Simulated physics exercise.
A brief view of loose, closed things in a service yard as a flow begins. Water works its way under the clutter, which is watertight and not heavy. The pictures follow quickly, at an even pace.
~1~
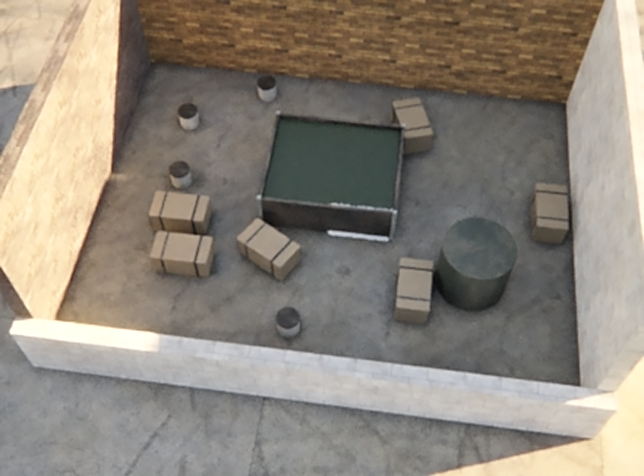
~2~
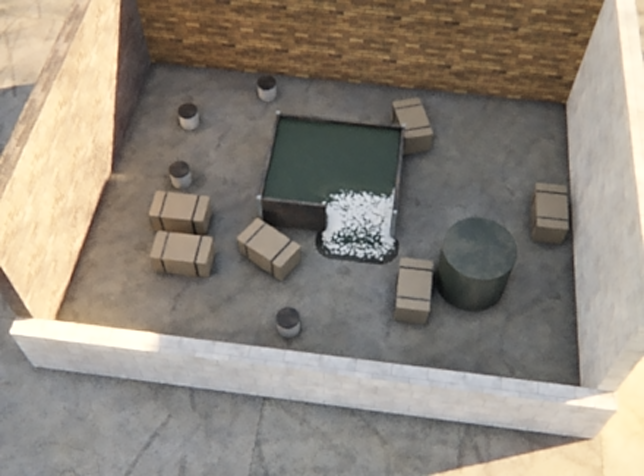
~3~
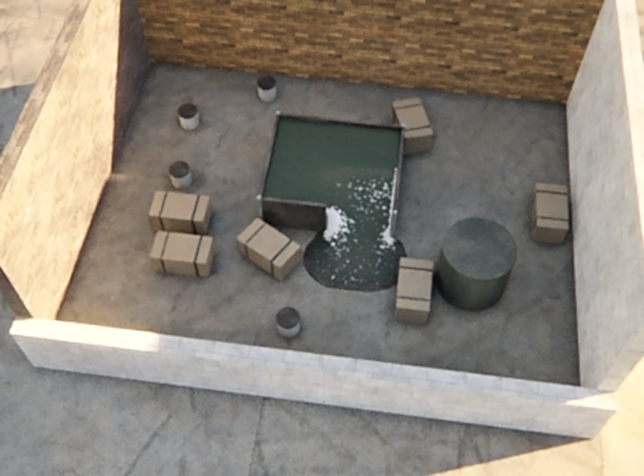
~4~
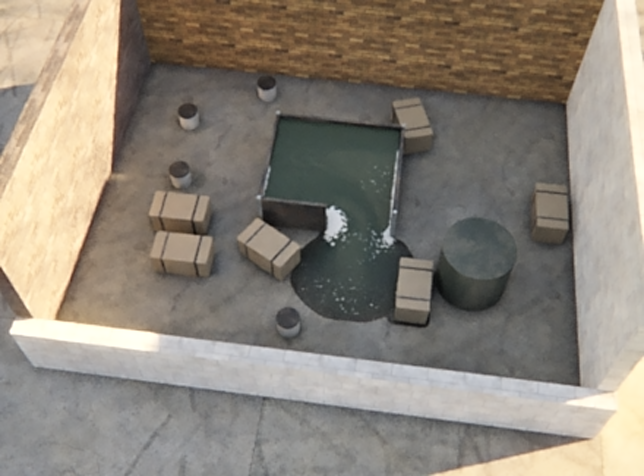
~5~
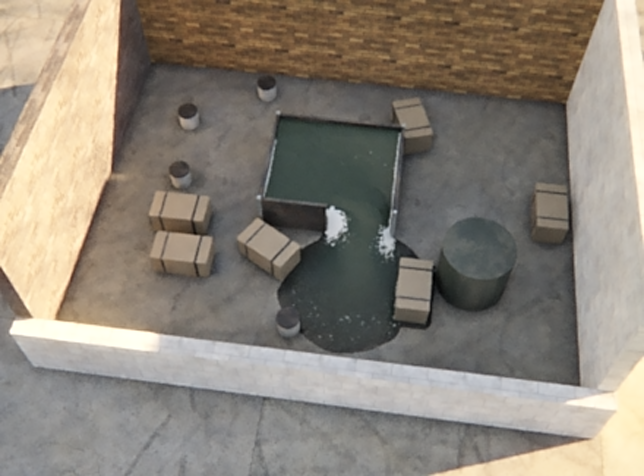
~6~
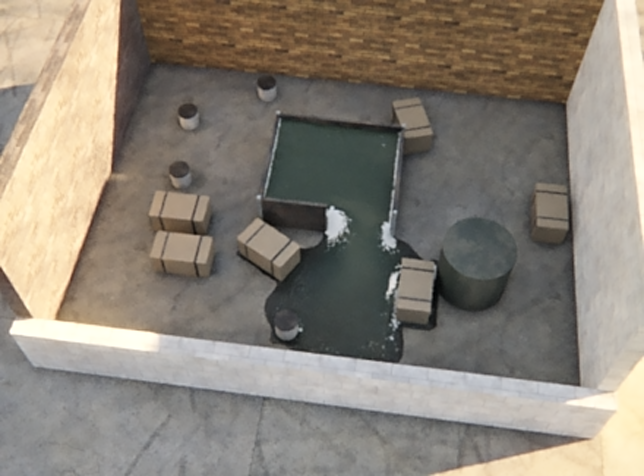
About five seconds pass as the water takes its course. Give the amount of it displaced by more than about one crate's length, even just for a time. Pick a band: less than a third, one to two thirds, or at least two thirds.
The fraction is less than a third of them.
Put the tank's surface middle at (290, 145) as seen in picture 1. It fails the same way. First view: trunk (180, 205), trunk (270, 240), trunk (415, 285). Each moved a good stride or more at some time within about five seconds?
Not far, Far enough, Far enough.
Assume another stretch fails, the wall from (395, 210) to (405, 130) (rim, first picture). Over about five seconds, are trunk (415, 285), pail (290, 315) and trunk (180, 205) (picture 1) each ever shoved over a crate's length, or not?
In the order asked: Never gets that far, then goes the distance, then never gets that far.
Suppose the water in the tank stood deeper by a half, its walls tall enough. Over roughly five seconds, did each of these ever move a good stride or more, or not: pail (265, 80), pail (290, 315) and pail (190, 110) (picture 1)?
Answers in the order asked: Stayed within the threshold, went past the threshold, went past the threshold.
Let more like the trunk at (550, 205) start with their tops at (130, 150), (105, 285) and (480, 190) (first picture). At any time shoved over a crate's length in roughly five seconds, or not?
Stays put, shoved clear, stays put.
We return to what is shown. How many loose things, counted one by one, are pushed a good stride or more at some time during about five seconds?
It adds up to 3.
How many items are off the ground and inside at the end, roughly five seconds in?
Well, I'd say 0.
A moment on, 1 of 10 are well off their spots; 0 afloat.
Next, 2 of 10 are well off their spots; 0 afloat.
Later, 2 of 10 are well off their spots; 1 afloat.
In the end, 3 of 10 are well off their spots, and 3 have been at some point; 0 afloat.
